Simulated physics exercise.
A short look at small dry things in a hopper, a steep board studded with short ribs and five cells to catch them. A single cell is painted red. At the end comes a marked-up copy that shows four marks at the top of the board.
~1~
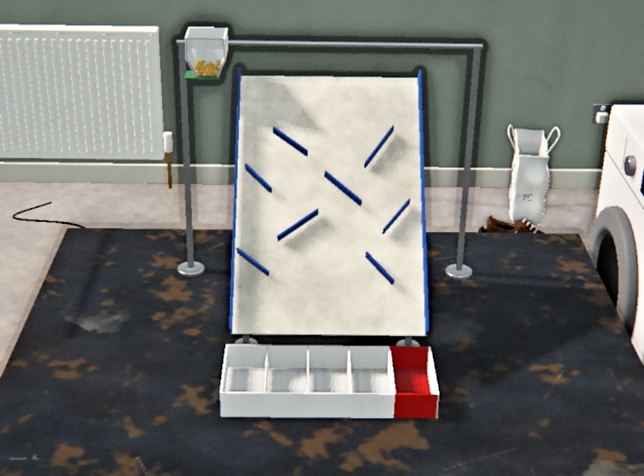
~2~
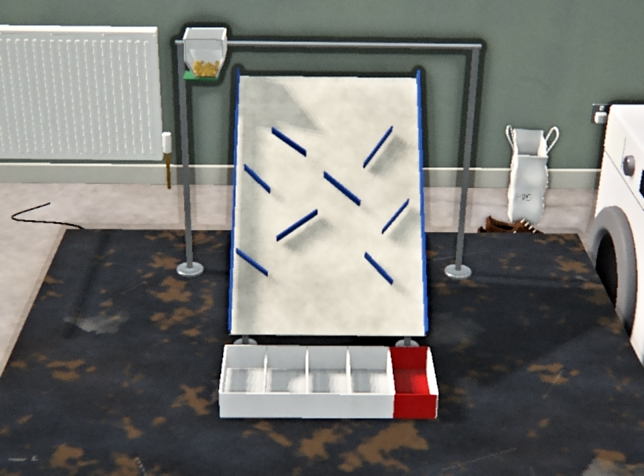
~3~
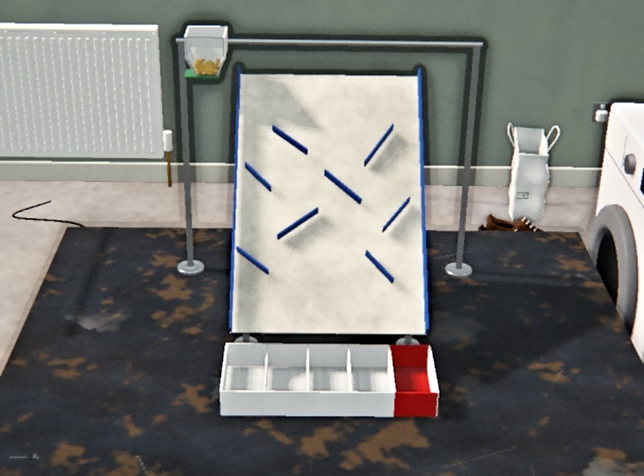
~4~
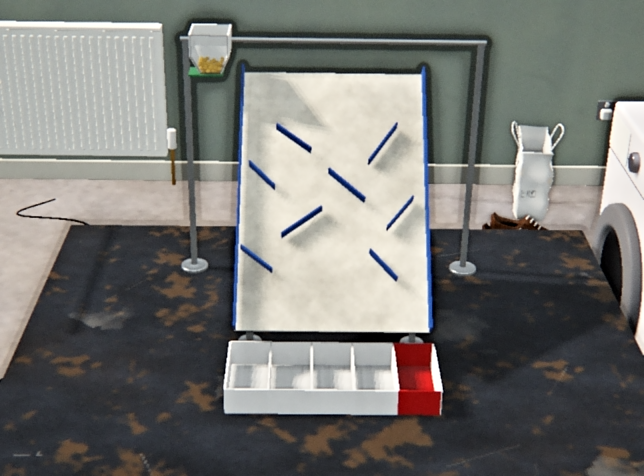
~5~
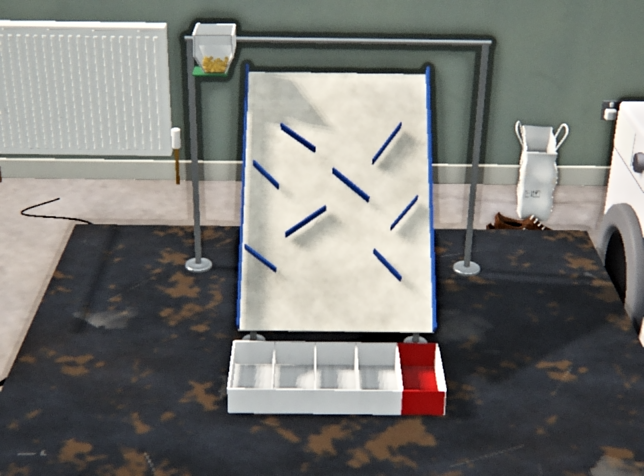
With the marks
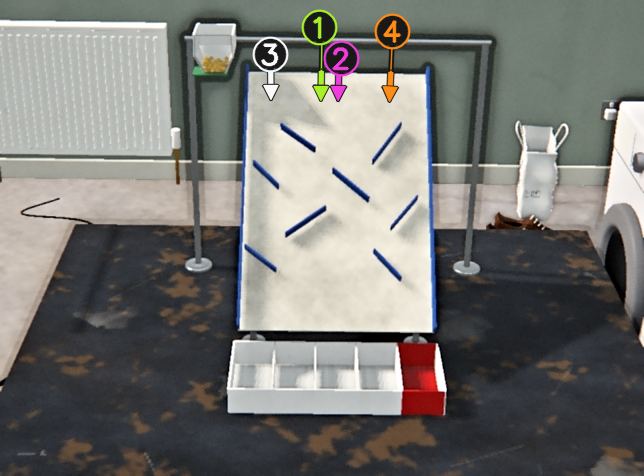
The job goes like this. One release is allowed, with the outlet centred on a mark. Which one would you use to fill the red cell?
Take 4.
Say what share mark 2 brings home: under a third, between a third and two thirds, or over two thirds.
It is between a third and two thirds.
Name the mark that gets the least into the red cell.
That is mark 3.
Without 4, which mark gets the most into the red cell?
Mark 2.
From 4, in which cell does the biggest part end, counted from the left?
The fifth from the left.
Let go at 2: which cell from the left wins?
It is the fifth one.
On the marked copy, mark 1 meets the board at (321, 95); mark 2 meets the board at (338, 95); mark 3 meets the board at (270, 94); mark 4 meets the board at (389, 96).
For mark 1, close to a third in the red cell, close to half in other cells, a small share outside the box.
For mark 2, close to half in the red cell, close to half in other cells.
For mark 3, only a few in the red cell, all but a few in other cells.
For mark 4, the bulk in the red cell, close to a quarter in other cells.
